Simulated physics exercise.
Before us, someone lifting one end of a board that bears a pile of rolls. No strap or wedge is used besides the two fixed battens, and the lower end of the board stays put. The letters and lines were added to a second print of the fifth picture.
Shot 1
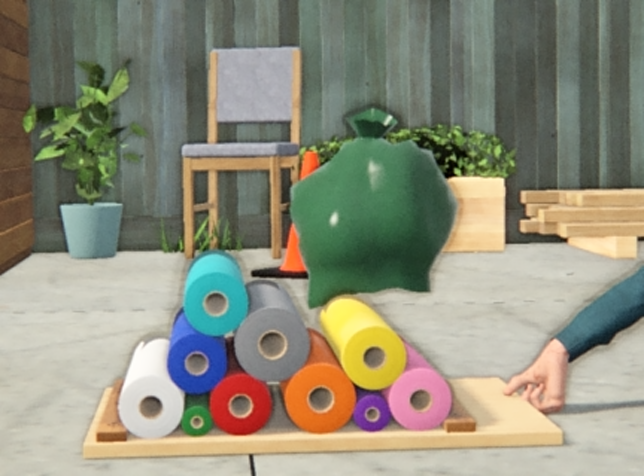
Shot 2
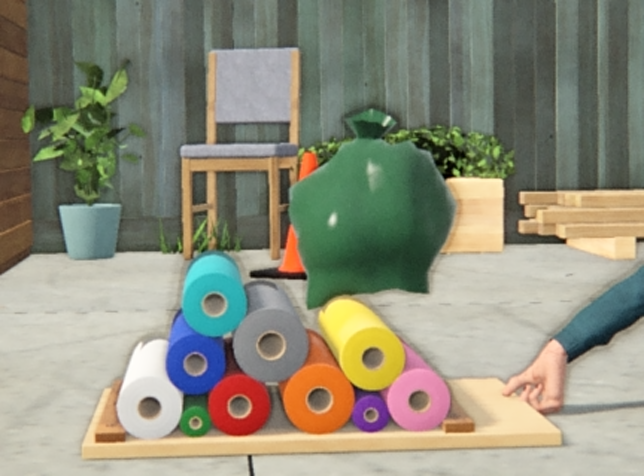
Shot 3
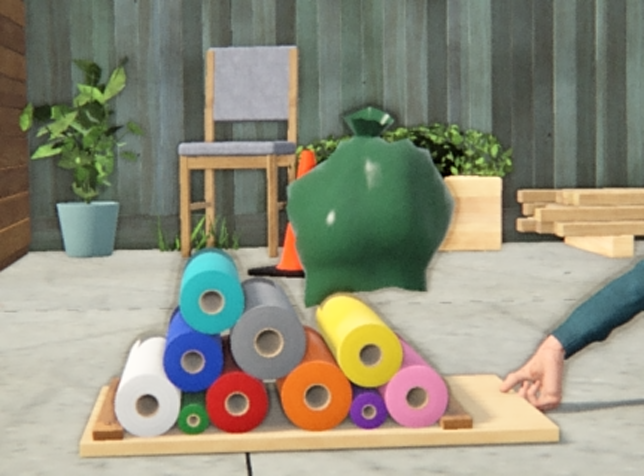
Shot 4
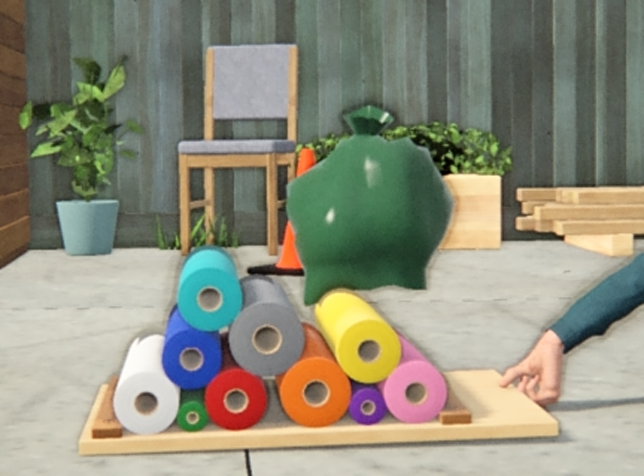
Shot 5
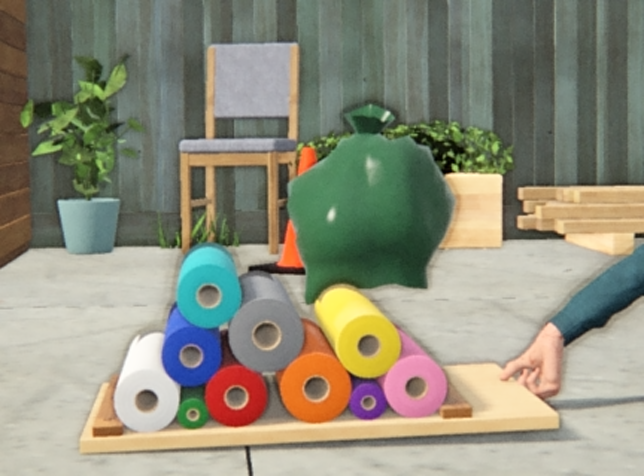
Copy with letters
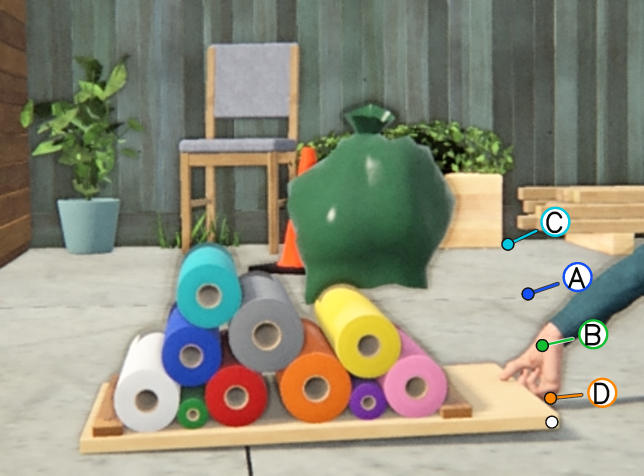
A hand at the right slightly lifts one end of a board bearing colourful rolls.
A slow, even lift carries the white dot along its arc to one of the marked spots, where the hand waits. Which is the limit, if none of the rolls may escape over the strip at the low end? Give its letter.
The last mark within the limit is B.
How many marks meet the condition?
The number is two.
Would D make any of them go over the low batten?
No, at D.
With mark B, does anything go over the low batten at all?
No.
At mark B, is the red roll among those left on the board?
The red roll: Yes.
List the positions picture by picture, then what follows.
White roll (151, 407); green roll (197, 422); red roll (241, 406), in the first picture.
Red roll (239, 407); orange roll (319, 400), in the second picture.
Board (311, 407); pink roll (417, 397); grey roll (269, 342), in the third picture.
Board (310, 403); white roll (146, 403); red roll (236, 400); green roll (192, 418), in the fourth picture.
Board (310, 399); white roll (147, 401); green roll (193, 414), in the fifth picture.
On the marked copy, A at (528, 294); B at (542, 346); C at (508, 244); D at (551, 398); the white dot at (552, 422).
Following B. Soon after the start, board at 10°.
Later, board at 11°.
In the end, board at 11°, none over the low batten.
As for the rest, A four over the low batten (white, blue, grey, turquoise); C four over the low batten (white, blue, grey, turquoise); D none over the low batten.
